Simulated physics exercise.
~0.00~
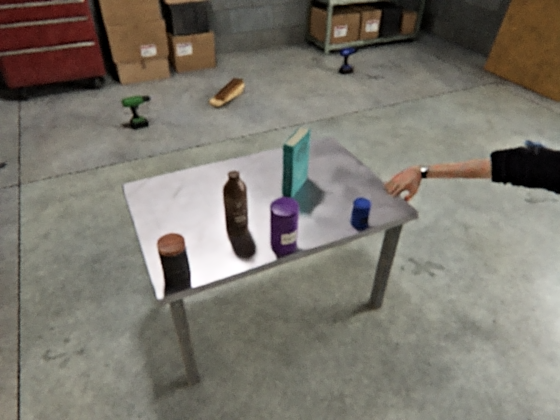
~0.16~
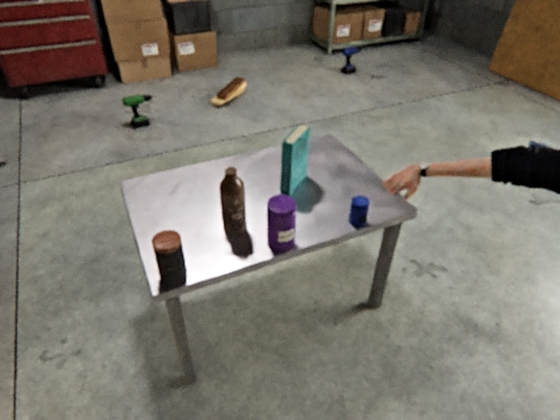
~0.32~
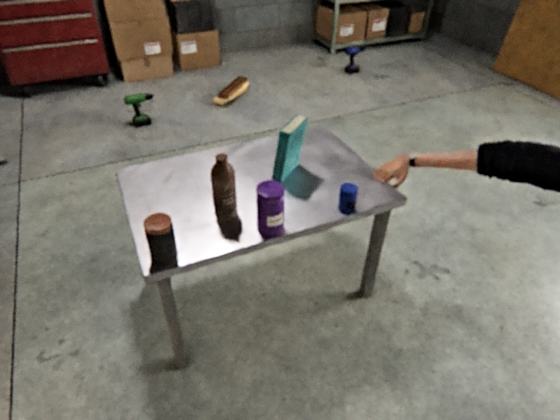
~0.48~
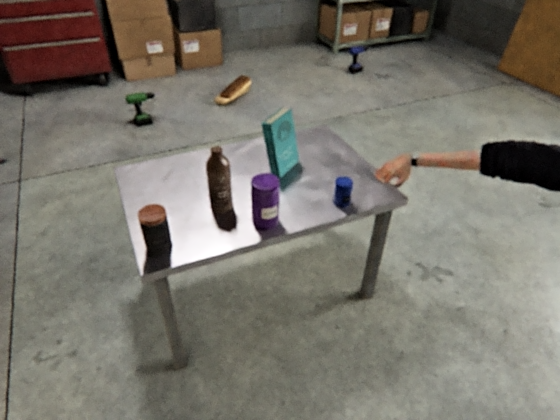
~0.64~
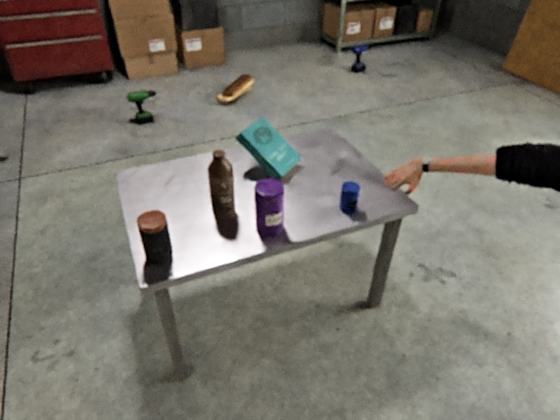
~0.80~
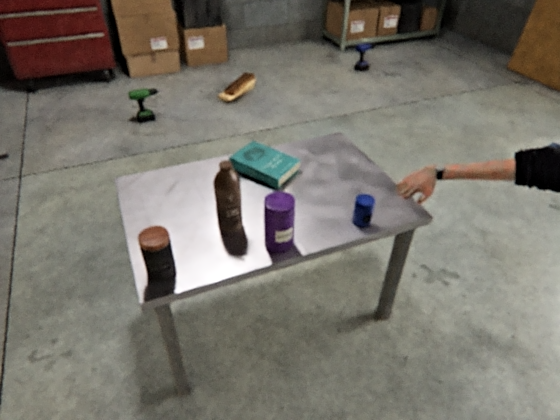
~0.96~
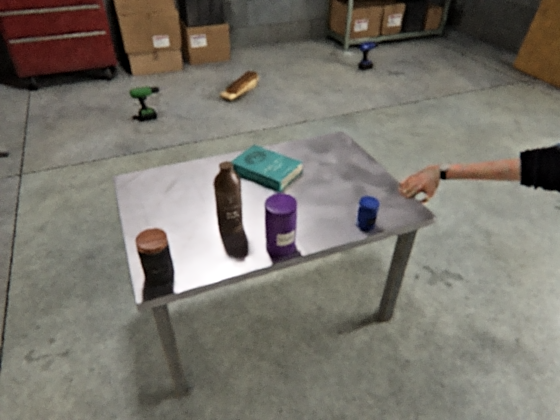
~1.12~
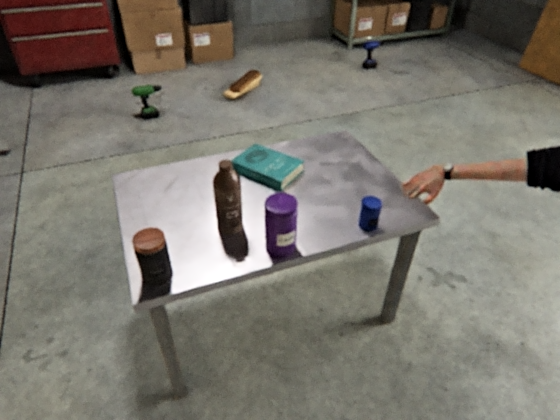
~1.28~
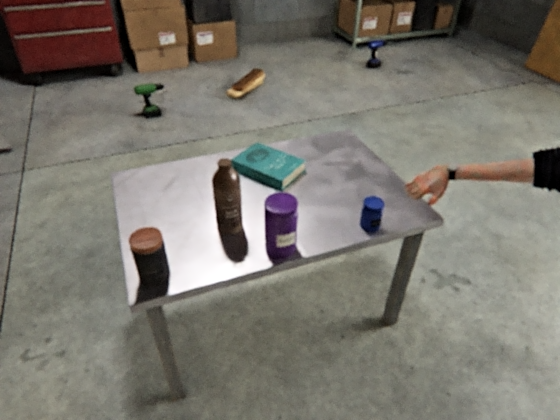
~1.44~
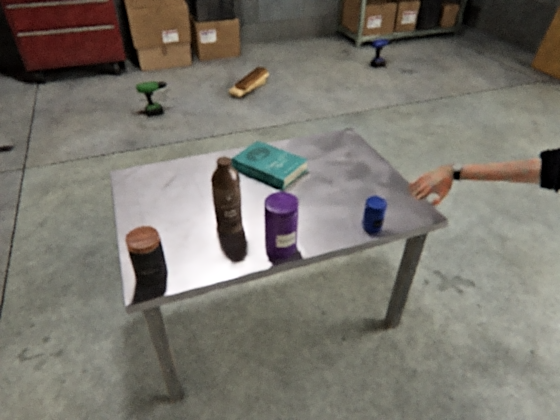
In a workshop with a concrete floor, seen from slightly above, a metal table stands before a red tool cabinet, cardboard boxes and scattered tools. On it are a black jar with a brownish lid at left, a brown bottle, a purple jar, an upright turquoise book behind them and a small blue jar at right. A hand grips the right edge as the table slides away a little, and the book tilts. The table then comes back toward the viewer while the book topples leftward. It ends lying flat behind the bottle, the others still upright.
